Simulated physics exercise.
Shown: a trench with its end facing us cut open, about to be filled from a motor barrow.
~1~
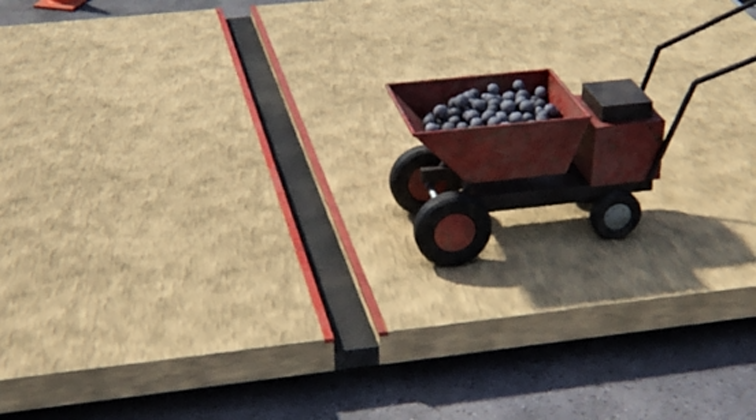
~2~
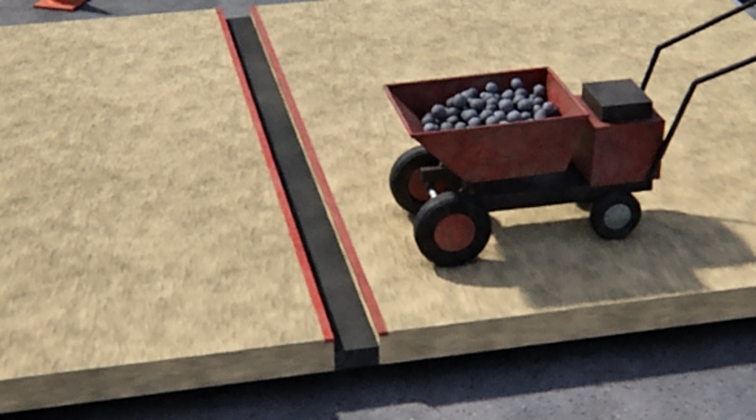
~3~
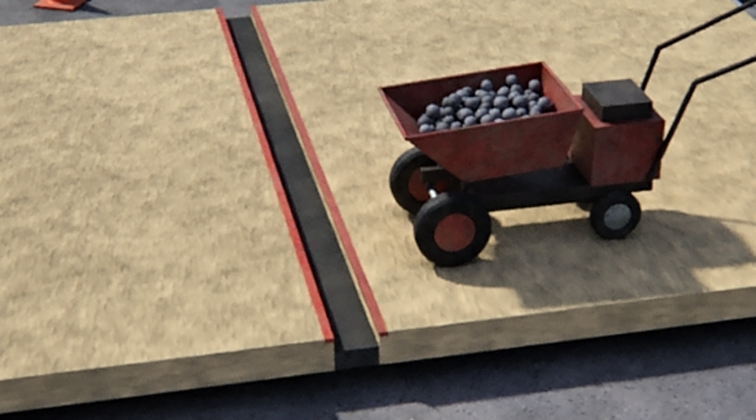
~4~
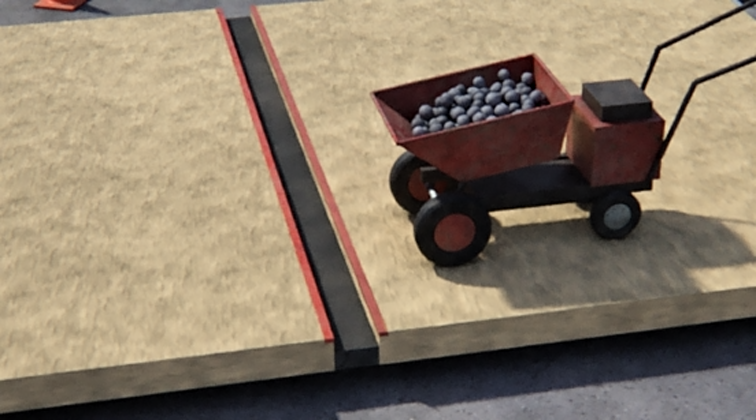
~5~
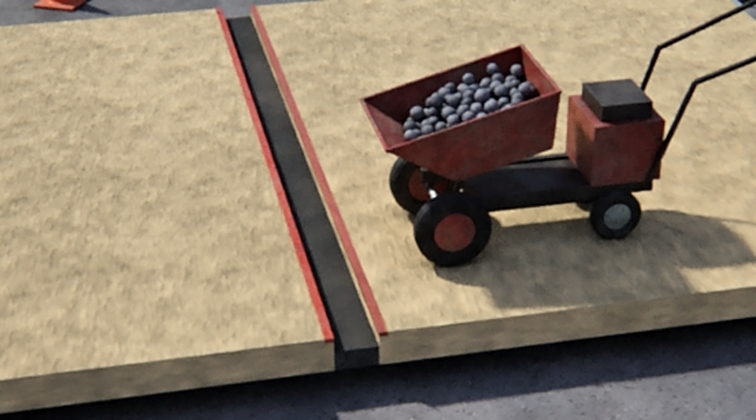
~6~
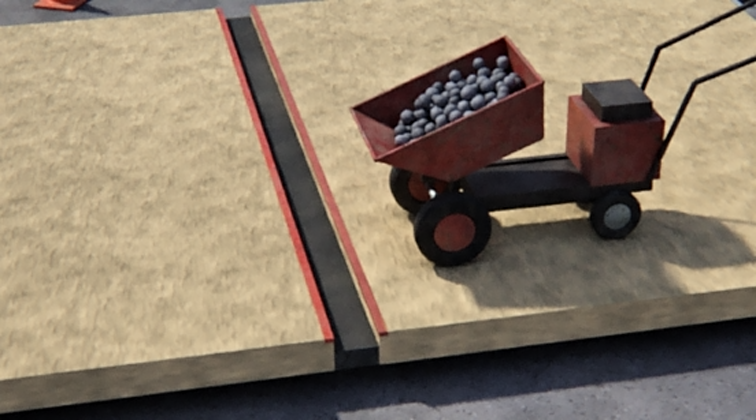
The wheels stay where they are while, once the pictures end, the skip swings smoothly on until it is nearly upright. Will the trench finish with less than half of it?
Yes, less than half.
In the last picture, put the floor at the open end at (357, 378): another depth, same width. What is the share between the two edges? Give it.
Close to 50 per cent, I reckon.
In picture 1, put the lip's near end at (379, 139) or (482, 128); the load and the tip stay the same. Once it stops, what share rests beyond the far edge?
About 80 %, then 10 %.
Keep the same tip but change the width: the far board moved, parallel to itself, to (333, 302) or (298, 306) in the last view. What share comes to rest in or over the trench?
I'd put it near 10 in a hundred, then near 40 in a hundred.
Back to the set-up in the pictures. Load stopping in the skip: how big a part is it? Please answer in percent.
Some 20 in a hundred.
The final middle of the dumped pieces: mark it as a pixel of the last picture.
Last view, centre at rest - approx. (273, 249).
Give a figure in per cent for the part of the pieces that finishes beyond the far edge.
Around 55 %.
Soon, skip tipped steeply; all in the skip.
A while on, skip tipped right over; about half in the skip; a small part in or heaped over the trench; about a third beyond it; a stray few falling.
Towards the end, skip tipped right over; about a quarter in the skip; about a quarter in or heaped over the trench; about half beyond it.
Finally, skip tipped right over; about a quarter in the skip; about a quarter in or heaped over the trench; about half beyond it.
